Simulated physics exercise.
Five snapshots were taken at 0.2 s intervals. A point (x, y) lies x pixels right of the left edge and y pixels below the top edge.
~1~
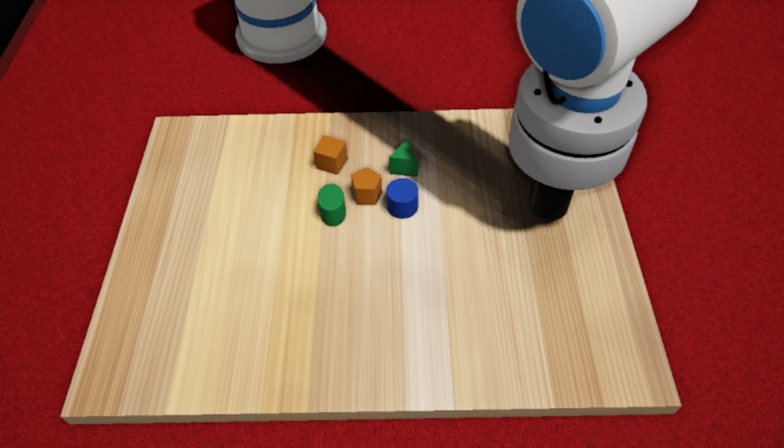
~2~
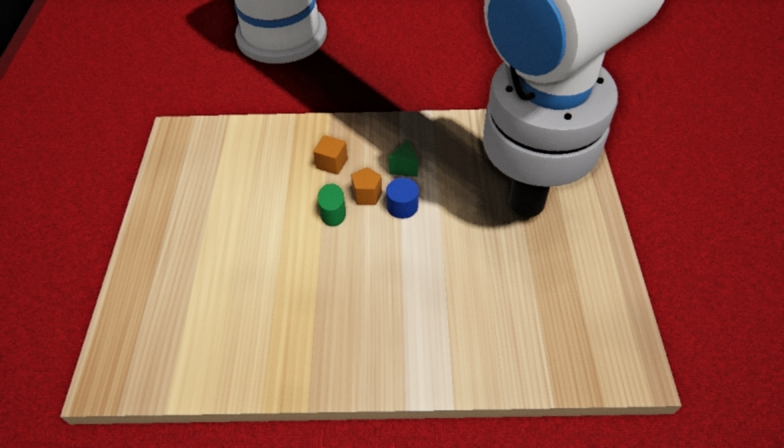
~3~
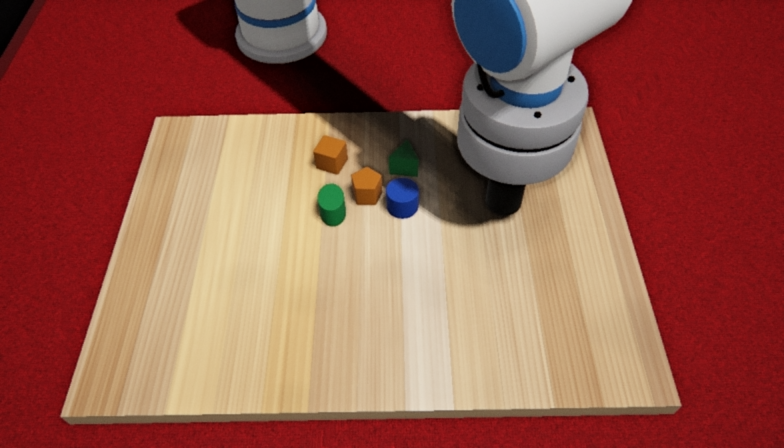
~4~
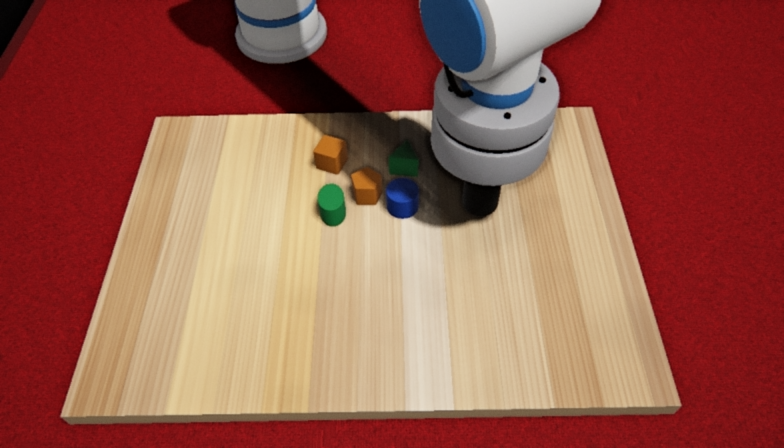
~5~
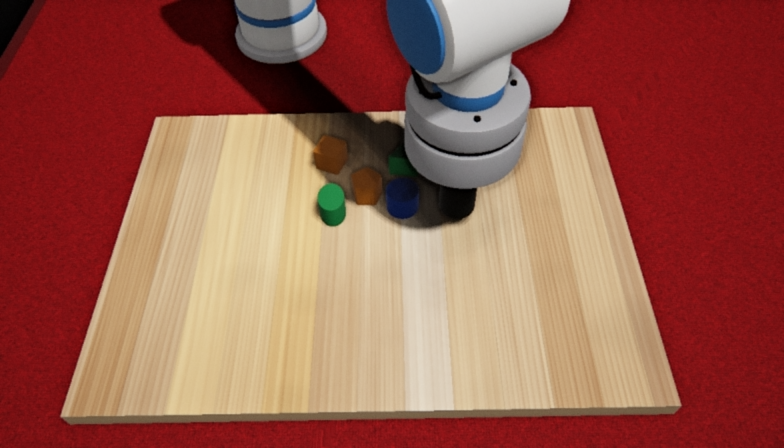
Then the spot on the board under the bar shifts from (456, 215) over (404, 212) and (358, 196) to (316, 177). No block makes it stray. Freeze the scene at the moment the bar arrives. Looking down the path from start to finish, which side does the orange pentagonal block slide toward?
It shifts to the right.
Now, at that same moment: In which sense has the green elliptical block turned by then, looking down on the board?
The twist is anticlockwise.
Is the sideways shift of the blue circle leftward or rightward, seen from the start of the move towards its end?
The blue circle is shifted sideways to the left, facing along the path from start to end.
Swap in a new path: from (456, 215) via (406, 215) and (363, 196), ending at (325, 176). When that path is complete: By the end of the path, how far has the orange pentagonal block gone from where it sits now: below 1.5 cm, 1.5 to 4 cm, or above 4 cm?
Answer: More than 4 cm.
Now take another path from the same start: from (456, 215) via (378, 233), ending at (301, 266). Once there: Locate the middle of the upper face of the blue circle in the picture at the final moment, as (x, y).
It should be at (379, 187) by then.
On the path given first. One third of the way, bar (403, 204); orange pentagonal block (349, 172), turned 15° clockwise; blue circle (372, 185).
Two thirds of the way, bar (357, 188); orange square block (323, 137), turned 50° clockwise; green elliptical block (322, 197), turned 35° anticlockwise; orange pentagonal block (304, 157), turned 45° clockwise; blue circle (324, 172).
At the end, bar (315, 169); orange square block (322, 137), turned 50° clockwise; green elliptical block (322, 197), turned 35° anticlockwise; orange pentagonal block (276, 146), turned 135° clockwise; blue circle (280, 166).
